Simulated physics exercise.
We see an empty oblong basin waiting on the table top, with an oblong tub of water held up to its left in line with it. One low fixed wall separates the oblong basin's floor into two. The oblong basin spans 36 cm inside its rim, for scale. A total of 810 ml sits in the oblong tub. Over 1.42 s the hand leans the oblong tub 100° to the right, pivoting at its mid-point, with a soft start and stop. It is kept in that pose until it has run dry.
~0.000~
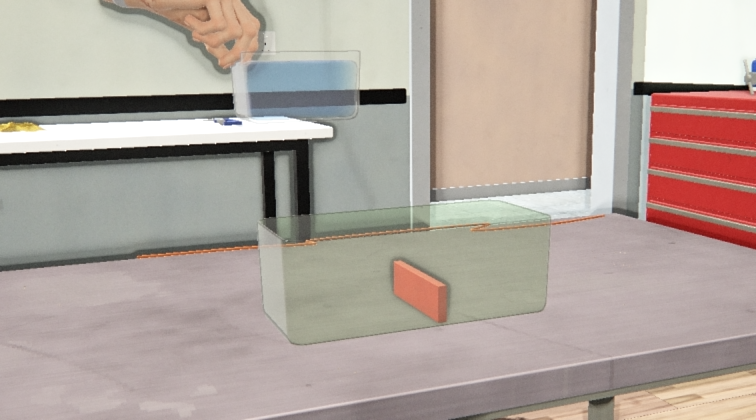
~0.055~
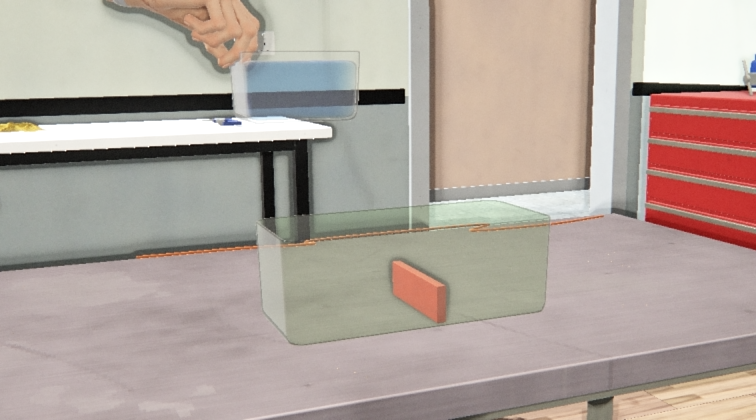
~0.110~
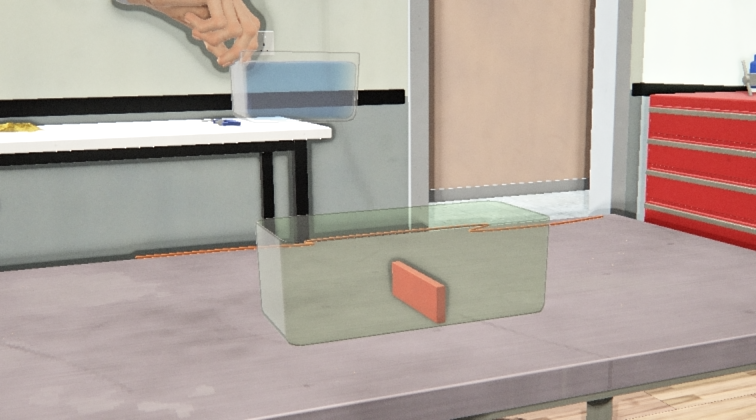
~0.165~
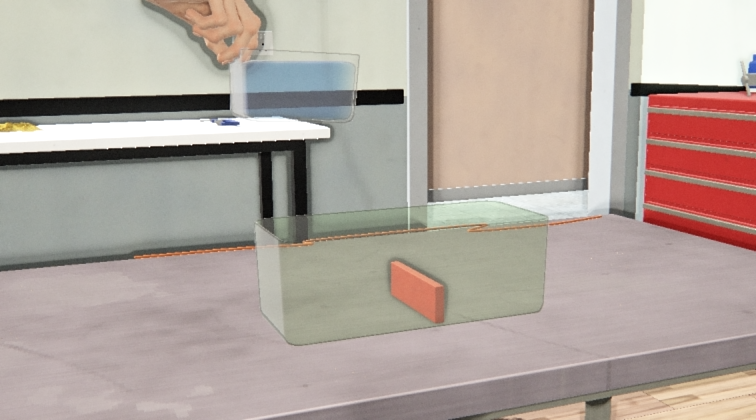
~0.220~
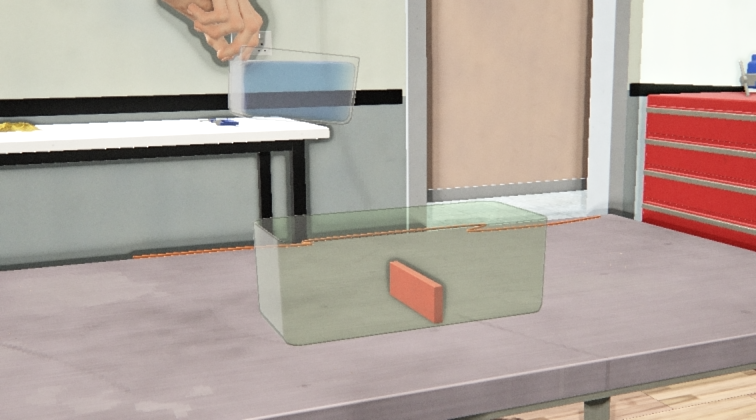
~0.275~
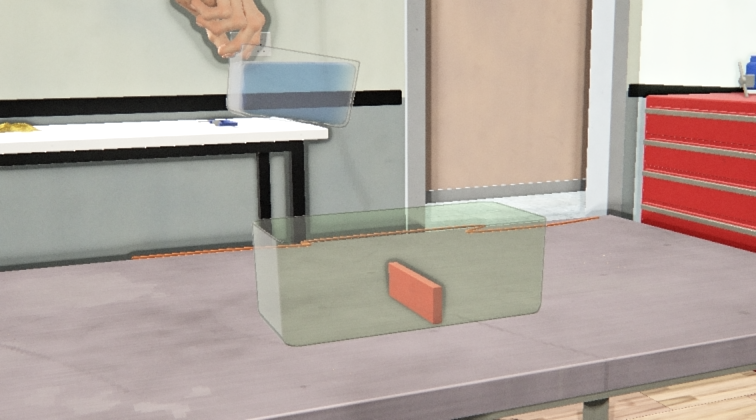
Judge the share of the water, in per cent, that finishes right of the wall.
53 percent, roughly.
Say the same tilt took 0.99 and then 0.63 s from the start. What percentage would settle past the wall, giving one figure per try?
I'd say 50 percent on the first go, 35 percent on the next.
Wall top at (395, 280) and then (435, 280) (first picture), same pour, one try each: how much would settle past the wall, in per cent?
First try about 70 %, second try about 25 %.
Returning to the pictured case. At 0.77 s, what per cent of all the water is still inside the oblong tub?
At that time about 60 in a hundred parts are still held.
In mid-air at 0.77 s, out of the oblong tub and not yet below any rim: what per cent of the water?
My guess is roughly 28 %.
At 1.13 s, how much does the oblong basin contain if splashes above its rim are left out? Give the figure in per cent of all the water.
Close to 76 in a hundred.
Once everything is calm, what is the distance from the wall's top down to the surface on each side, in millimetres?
Near 34 mm for the left and near 28 mm for the right.
Then, 0.77 s in, the tilt is 56° and 60 per cent is still to pour, 7 is left of the wall and 4 right of it.
Then, 1.13 s in, the tilt is 90° and 14 per cent is still to pour, 24 is left of the wall and 52 right of it.
Then, 1.51 s in, the tilt is 100° and 1 per cent is still to pour, 43 is left of the wall and 53 right of it.
Then, 1.92 s in, the tilt is 100° and 0 per cent is still to pour, 46 is left of the wall and 53 right of it.
Finally, 46 per cent lies left of the wall, 53 right of it and 1 outside.
